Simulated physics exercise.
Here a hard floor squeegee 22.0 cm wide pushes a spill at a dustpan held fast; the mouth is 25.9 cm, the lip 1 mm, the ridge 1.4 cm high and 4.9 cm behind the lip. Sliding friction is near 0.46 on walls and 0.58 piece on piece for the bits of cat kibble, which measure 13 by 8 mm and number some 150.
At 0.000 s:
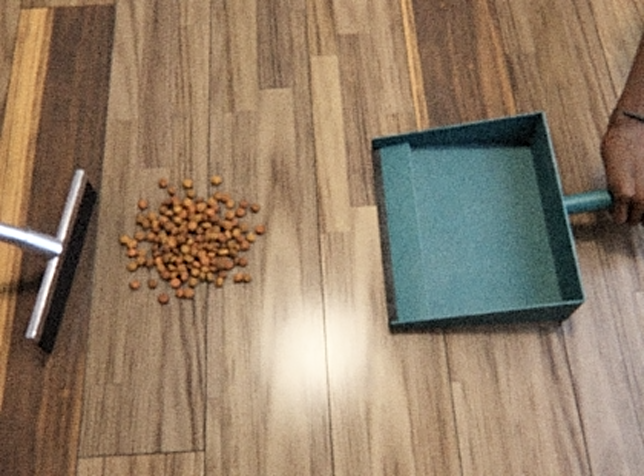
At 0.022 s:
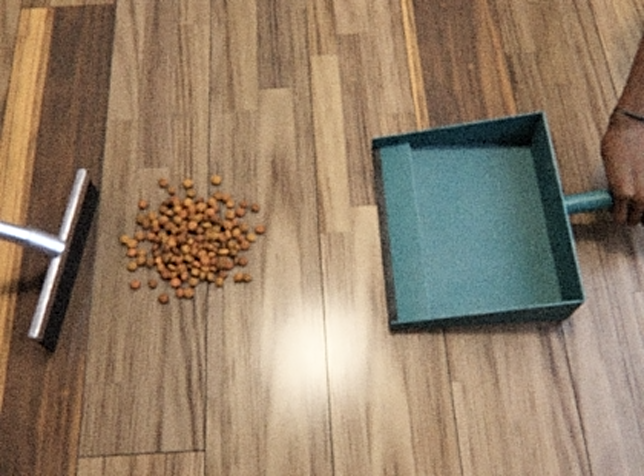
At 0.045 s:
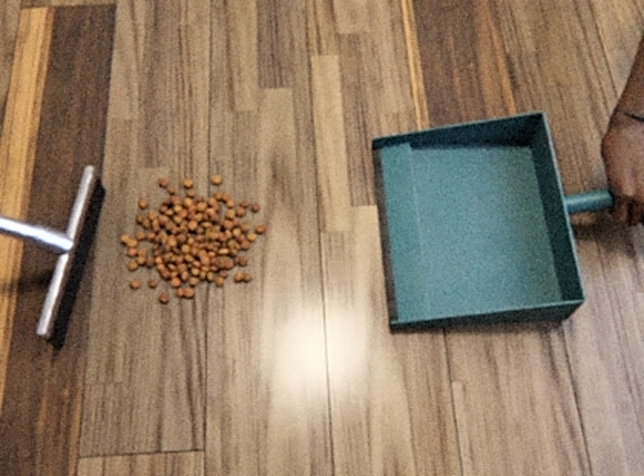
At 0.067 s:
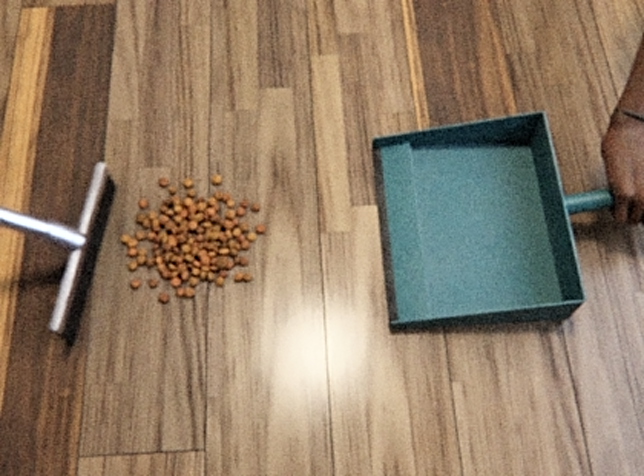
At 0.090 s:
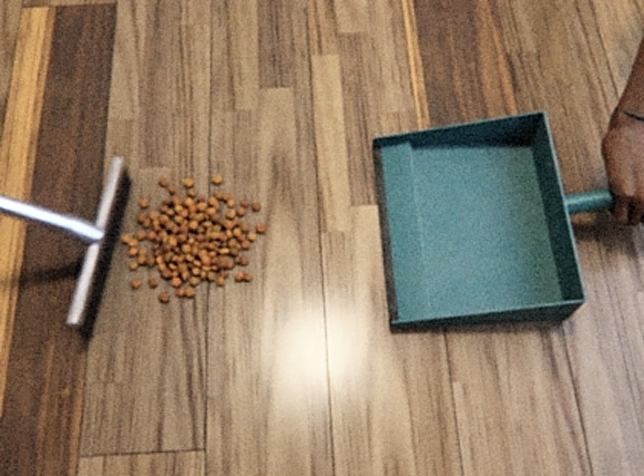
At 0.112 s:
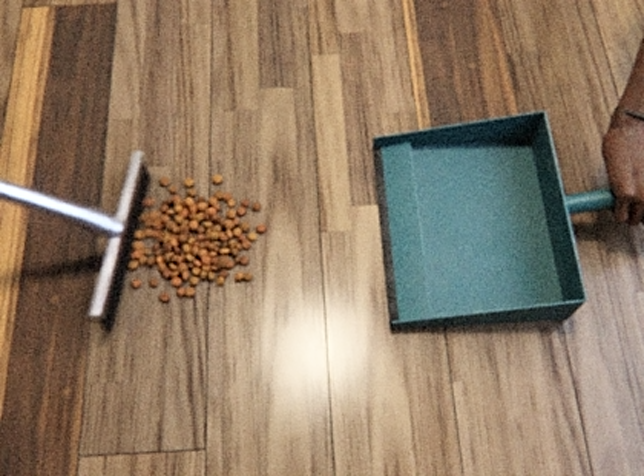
A squeegee slides right across the wooden floor and reaches a pile of brown pellets.
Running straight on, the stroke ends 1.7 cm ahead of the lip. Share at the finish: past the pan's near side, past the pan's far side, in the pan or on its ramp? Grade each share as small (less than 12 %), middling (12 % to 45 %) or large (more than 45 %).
Near side - small, far side - small, pan - middling.
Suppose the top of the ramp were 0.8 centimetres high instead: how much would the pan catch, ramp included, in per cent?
It would be roughly 45 percent.
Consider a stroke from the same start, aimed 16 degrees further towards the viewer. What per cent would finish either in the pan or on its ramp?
Then about 60 per cent.
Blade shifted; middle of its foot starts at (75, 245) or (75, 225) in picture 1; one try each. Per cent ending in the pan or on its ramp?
The two tries give about 35 % and about 25 %.
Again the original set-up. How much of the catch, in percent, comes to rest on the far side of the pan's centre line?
About 70 %.
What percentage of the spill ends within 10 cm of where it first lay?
About 0 %.
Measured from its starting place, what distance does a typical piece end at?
26 cm or so.
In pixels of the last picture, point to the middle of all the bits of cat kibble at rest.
Approximately (382, 213) in the last picture.
After 0.25 s, middle of the blade 17 cm from the lip; 0 % over the lip, far side 0 %, near side 0 %.
Then, at 0.34 s, middle of the blade 7 cm from the lip; 0 % over the lip, far side 5 %, near side 0 %.
Then, at 0.57 s, middle of the blade 4 cm from the lip; 40 % over the lip, far side 10 %, near side 5 %.
At rest (1.2 s), near side 5 %, far side 10 %, pan 40 %, in front of the lip or behind the blade 50 %.
